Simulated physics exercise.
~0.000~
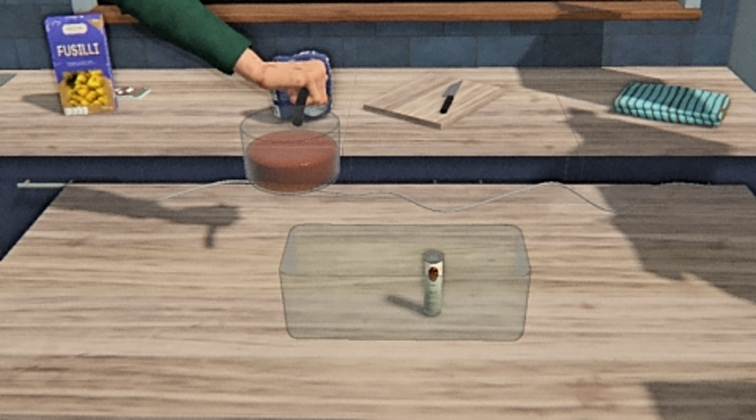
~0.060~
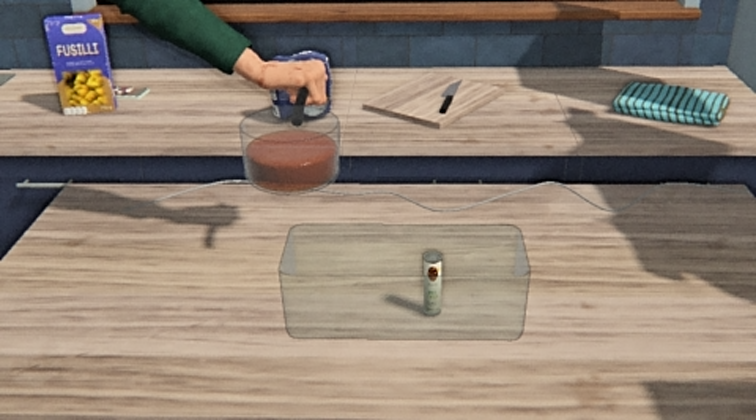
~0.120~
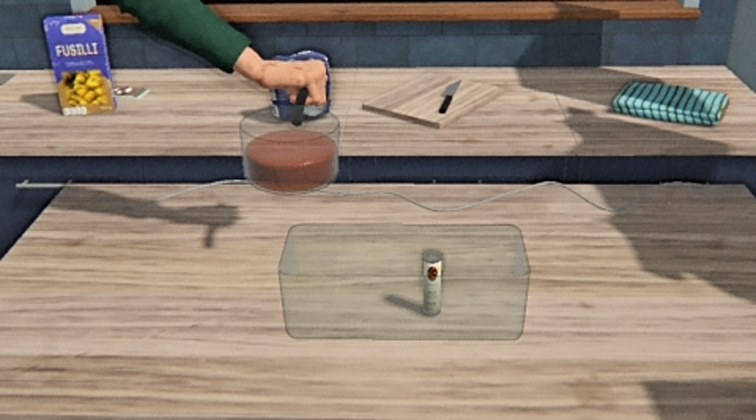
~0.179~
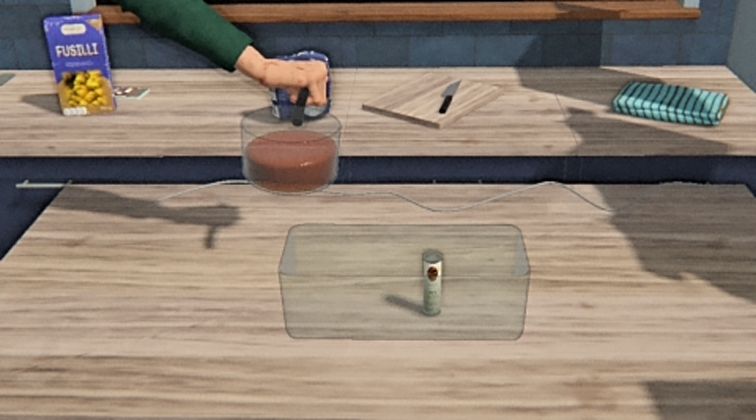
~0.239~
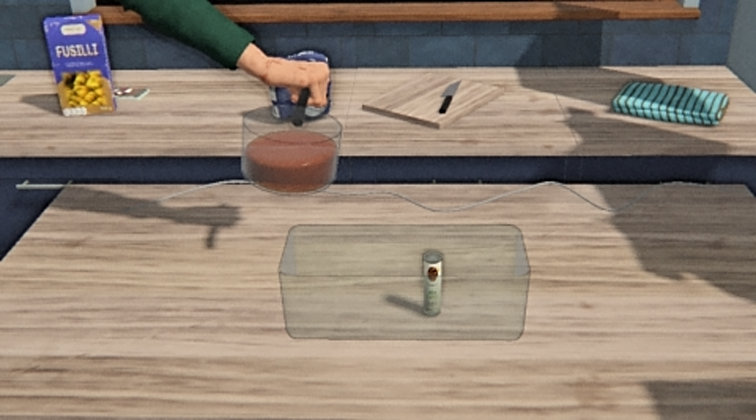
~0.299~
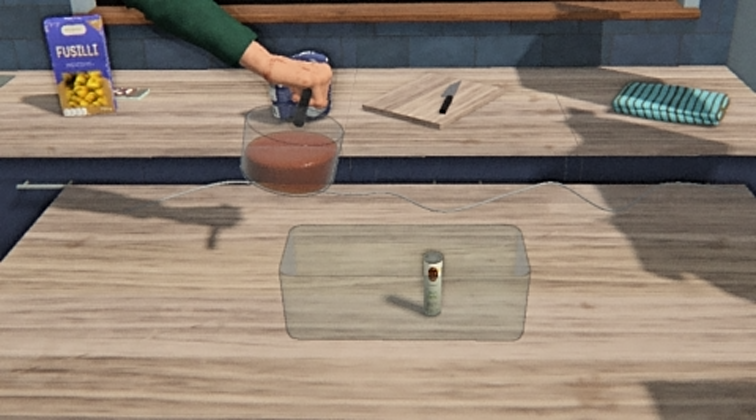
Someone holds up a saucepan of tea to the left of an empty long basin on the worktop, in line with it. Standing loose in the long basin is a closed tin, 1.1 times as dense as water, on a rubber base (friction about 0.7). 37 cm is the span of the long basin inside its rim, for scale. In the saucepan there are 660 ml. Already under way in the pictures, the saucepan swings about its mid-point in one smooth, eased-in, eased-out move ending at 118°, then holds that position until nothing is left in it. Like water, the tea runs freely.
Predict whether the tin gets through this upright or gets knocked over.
I'd say it will ride it out.
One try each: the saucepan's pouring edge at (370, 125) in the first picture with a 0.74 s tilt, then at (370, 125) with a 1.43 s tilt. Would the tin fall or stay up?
Trial 1 - tin tips; trial 2 - tin tips.
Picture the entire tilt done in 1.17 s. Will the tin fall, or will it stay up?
With that tilt, the tin stays on its base.
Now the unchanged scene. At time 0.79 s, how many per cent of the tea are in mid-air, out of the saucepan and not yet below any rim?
Near 26 in a hundred.
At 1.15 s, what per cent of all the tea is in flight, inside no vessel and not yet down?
Around 14 per cent of the liquid is in flight.
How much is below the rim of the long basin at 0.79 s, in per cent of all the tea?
Around 3%.
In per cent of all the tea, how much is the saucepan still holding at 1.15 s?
About 10 per cent.
By 0.79 s the tilt is 68° and 70 per cent is still to pour; the tin stands where it began.
By 1.15 s the tilt is 107° and 11 per cent is still to pour; the tin stands where it began.
By 1.52 s the tilt is 118° and 0 per cent is still to pour; the tin stands where it began.
By 1.93 s the tilt is 118° and 0 per cent is still to pour; the tin stands where it began.
At rest the tin stands where it began.
